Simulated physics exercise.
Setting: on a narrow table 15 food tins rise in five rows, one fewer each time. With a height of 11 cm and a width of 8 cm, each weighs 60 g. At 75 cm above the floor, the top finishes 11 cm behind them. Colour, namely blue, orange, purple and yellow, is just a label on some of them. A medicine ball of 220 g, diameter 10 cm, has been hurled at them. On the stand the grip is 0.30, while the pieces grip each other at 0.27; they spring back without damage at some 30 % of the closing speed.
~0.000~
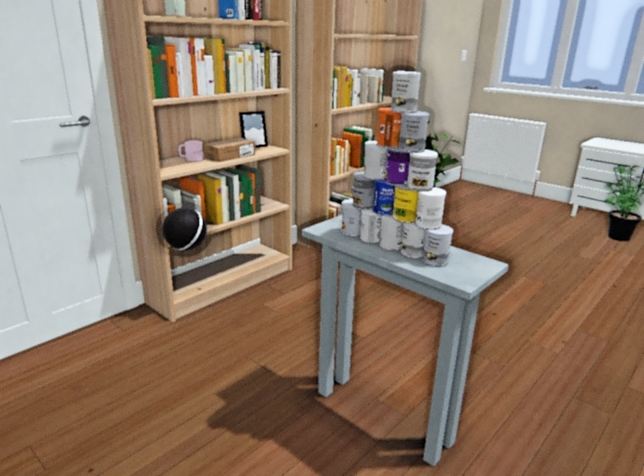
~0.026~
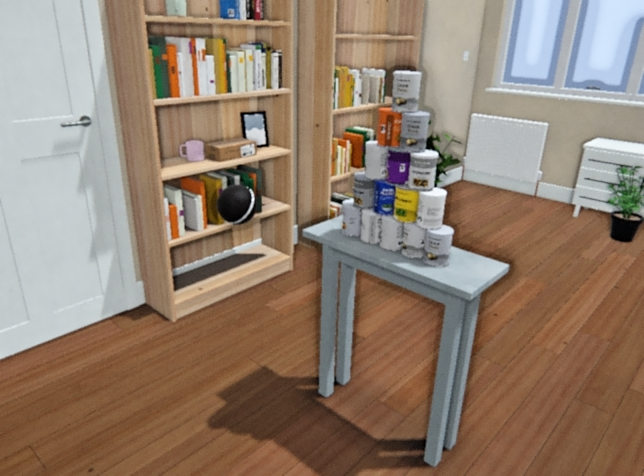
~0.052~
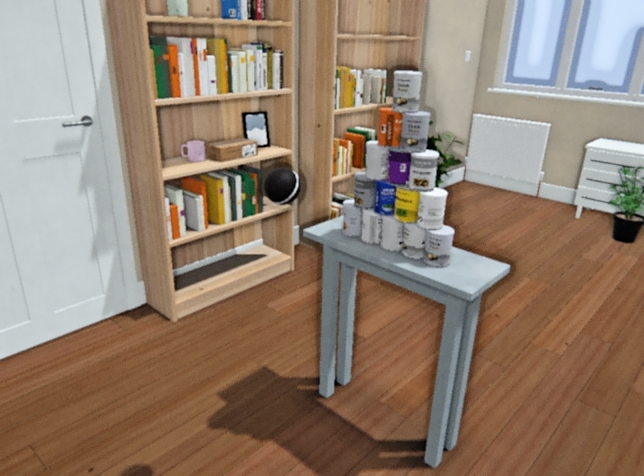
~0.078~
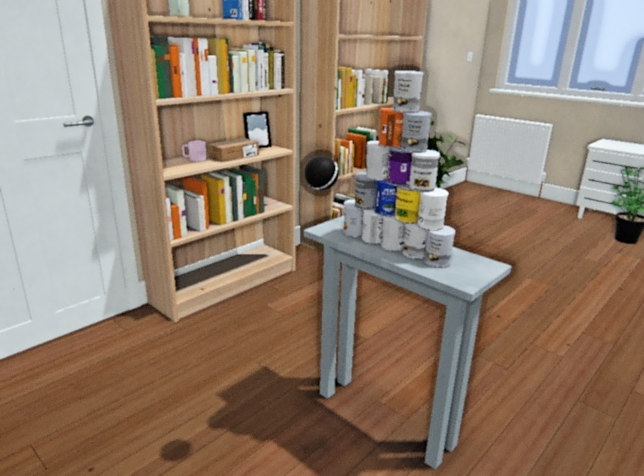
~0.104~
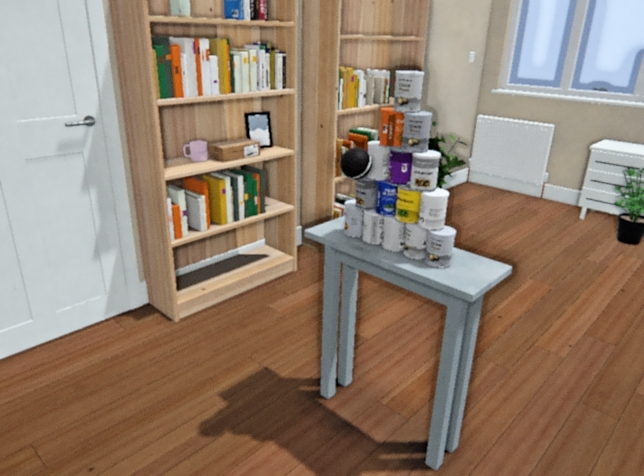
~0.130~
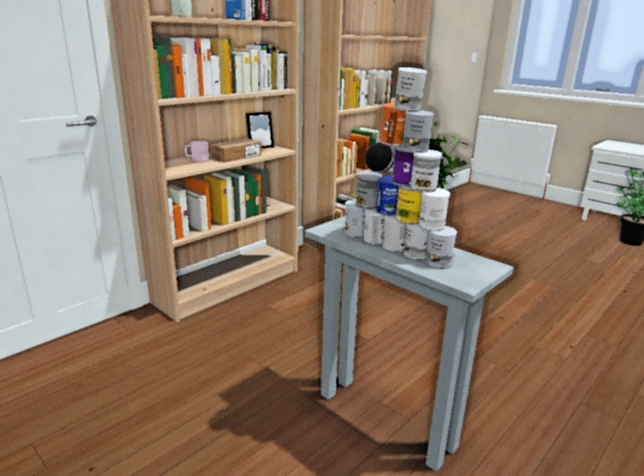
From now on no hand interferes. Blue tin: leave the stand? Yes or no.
No.
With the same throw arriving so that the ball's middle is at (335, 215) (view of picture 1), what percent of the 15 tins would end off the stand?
Then 30 per cent.
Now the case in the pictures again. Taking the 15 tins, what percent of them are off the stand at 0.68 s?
At that instant, 20 percent.
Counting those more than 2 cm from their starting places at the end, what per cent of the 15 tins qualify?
40 percent of them have shifted.
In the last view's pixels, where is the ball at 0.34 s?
Pixel position: Around (469, 177).
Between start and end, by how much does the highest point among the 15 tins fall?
Roughly 34 centimetres.
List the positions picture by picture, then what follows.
In the first frame (places mark the middle of the side facing us; the camera moves round a little), ball (185, 229) 68 cm from contact, 6.0 m/s; blue tin (384, 199); yellow tin (401, 205); purple tin (399, 168); nothing disturbed.
The second frame shows ball (237, 205) 53 cm from contact, 5.9 m/s; blue tin (385, 199).
The third frame shows ball (282, 186) 37 cm from contact, 5.9 m/s; blue tin (385, 200).
The fourth frame shows ball (322, 173) 22 cm from contact, 5.9 m/s; blue tin (386, 200).
The fifth frame shows ball (356, 164) 6 cm from contact, 5.9 m/s; blue tin (387, 200).
The sixth frame shows ball (380, 158) after contact, 3.7 m/s; blue tin (387, 200); orange tin (385, 125) leaning 6°; purple tin (404, 168) shifted 11 mm; 4 disturbed, none off the stand.
After 0.34 s, ball still moving; none of the 15 tins off the stand, 7 disturbed; blue tin shifted 17 mm; orange tin leaning 45°, 12 cm lower.
After 0.68 s, ball still moving; 3 of the 15 tins off the stand; blue tin shifted 15 mm; orange tin on its side.
After 1.12 s, ball still moving; 6 of the 15 tins off the stand; blue tin shifted 15 mm; purple tin on its side.
By the end (1.3 s), ball rolling away; 6 of the 15 tins off the stand; blue tin shifted 15 mm; purple tin on its side; orange tin on its side. As the last picture would show them, middles, blue tin near (390, 196), purple tin near (498, 356).
